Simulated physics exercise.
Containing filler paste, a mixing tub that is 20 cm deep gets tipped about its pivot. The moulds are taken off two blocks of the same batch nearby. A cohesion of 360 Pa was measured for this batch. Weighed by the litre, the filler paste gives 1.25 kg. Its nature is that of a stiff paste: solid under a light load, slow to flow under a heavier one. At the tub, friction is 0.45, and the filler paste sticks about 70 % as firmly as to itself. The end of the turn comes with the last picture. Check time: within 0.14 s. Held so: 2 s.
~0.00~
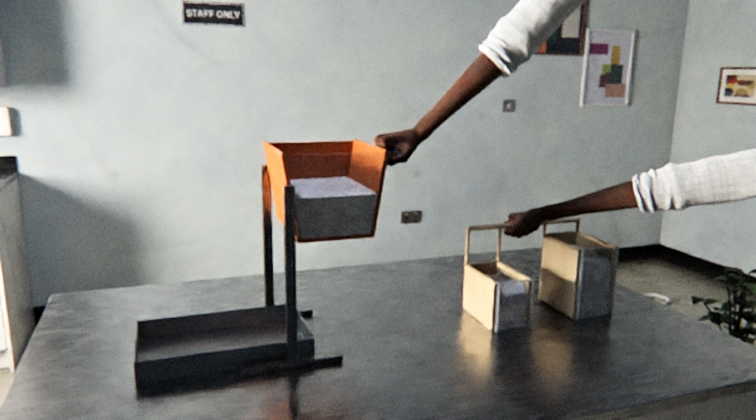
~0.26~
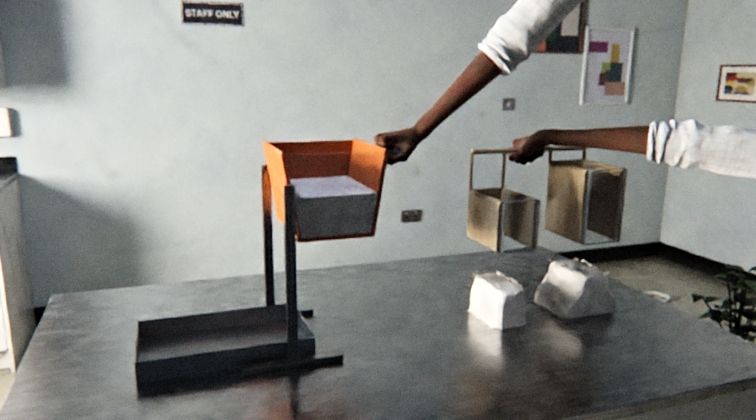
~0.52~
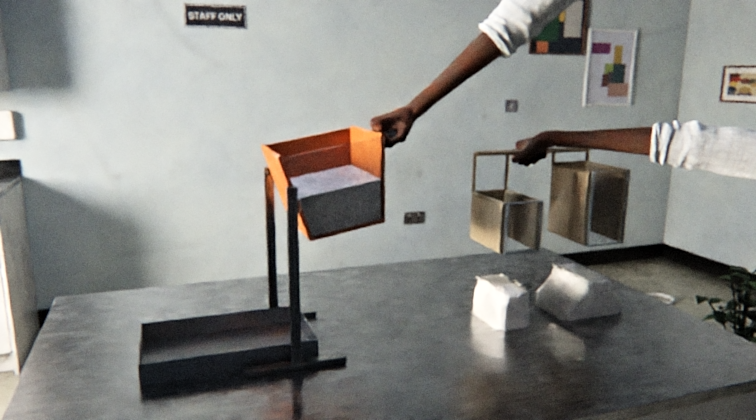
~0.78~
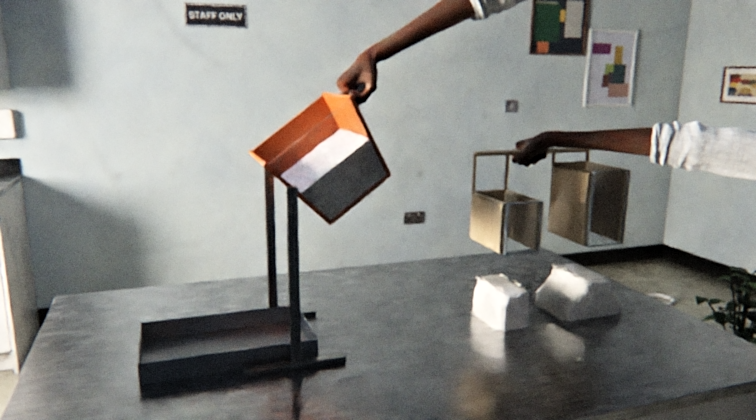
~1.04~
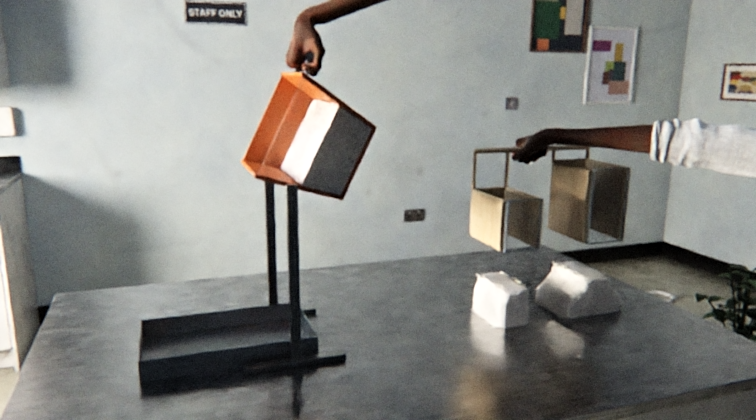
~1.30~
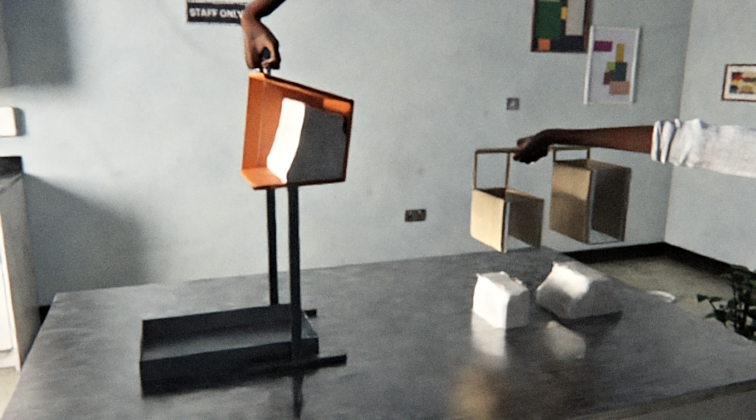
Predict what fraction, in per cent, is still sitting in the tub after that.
Near 100 % is still in the tub.
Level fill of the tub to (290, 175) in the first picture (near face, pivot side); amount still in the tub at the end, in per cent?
Then roughly 55 %.
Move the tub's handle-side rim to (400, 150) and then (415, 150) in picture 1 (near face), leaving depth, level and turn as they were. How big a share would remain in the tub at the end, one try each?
I'd say near 80 percent the first time and near 60 percent the second.
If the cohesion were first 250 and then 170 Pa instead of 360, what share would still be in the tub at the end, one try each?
Going in order, it's 75 % and then 60 %.
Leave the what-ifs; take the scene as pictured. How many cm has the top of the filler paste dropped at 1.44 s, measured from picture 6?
Around 3 cm below its level in the last picture.
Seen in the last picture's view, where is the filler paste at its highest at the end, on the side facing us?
The highest point is near (284, 130) in the last picture.
By 1.44 s, the tub is at 83 degrees and holds 100 %.
By 1.61 s, the tub is at 83 degrees and holds 100 %.
By 1.78 s, the tub is at 83 degrees and holds 100 %.
By 1.95 s, the tub is at 83 degrees and holds 100 %.
By 3.30 s, at the end, the tub is at 83 degrees and holds 100 %.
